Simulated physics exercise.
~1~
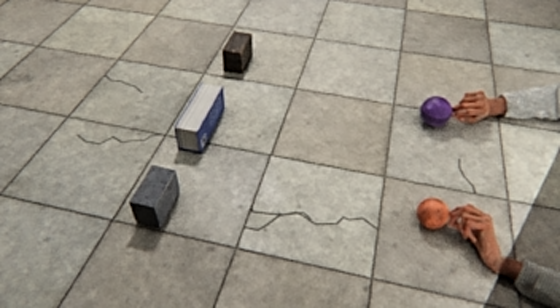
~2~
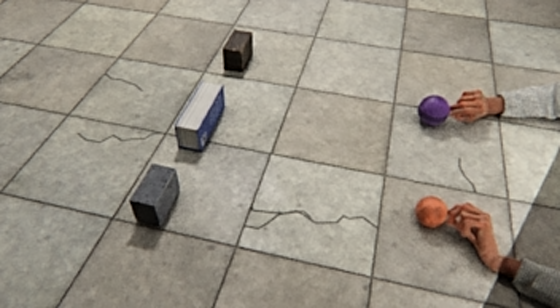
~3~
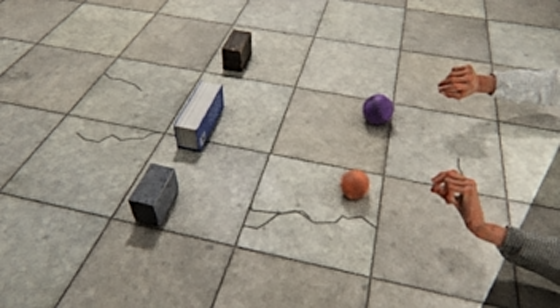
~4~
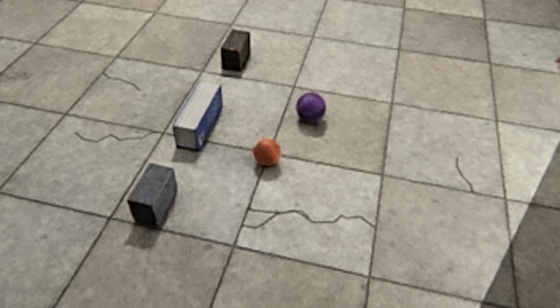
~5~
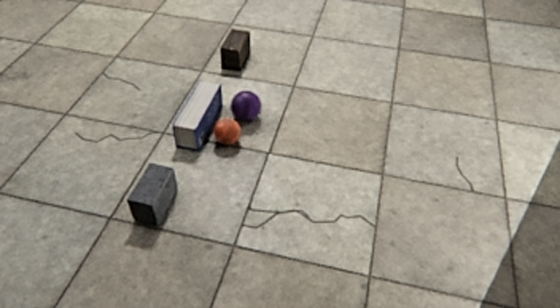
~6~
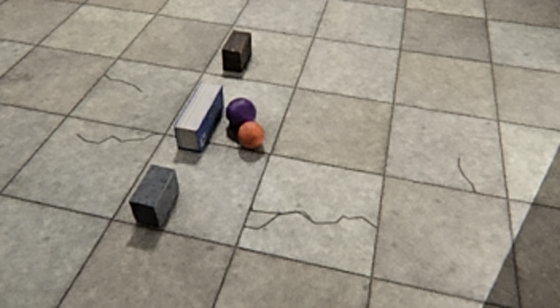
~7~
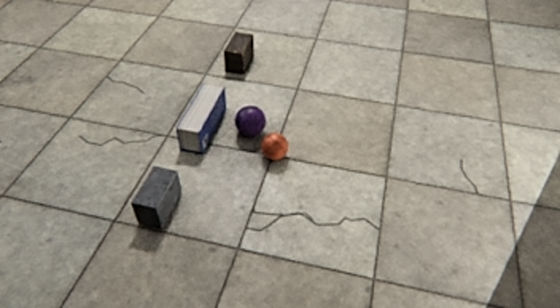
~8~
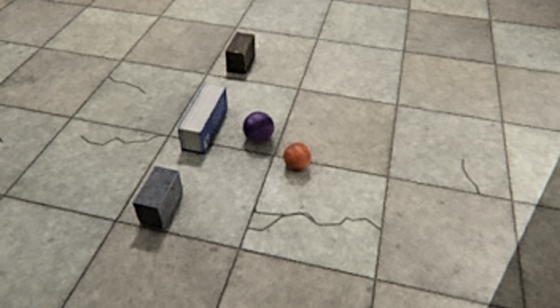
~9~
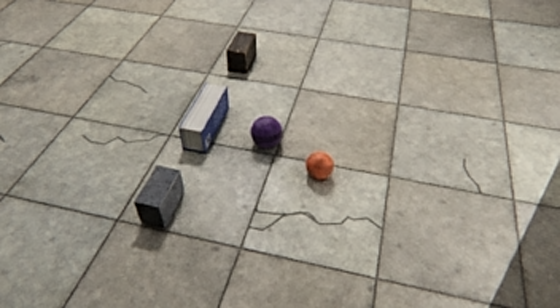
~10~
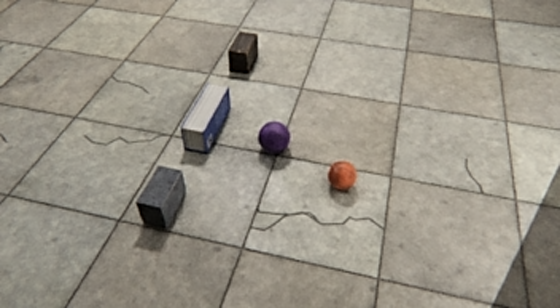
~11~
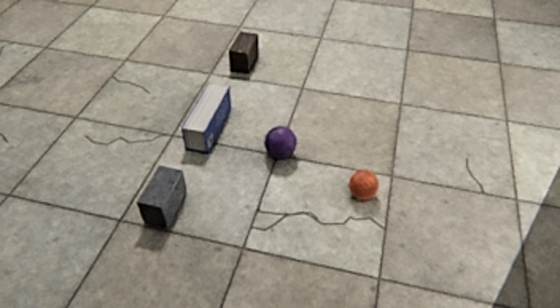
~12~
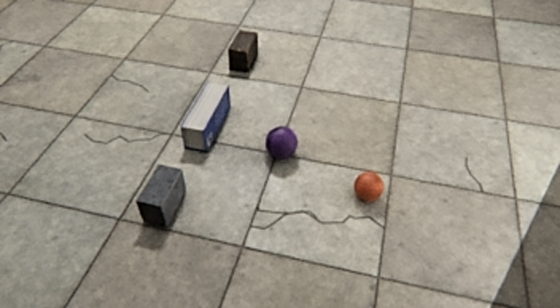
On a tiled floor, two hands release an orange ball and a purple ball, which roll left toward a blue book standing between a grey brick and a black block. Both balls bounce back without passing the row and end up on its right side, the orange one farther away.
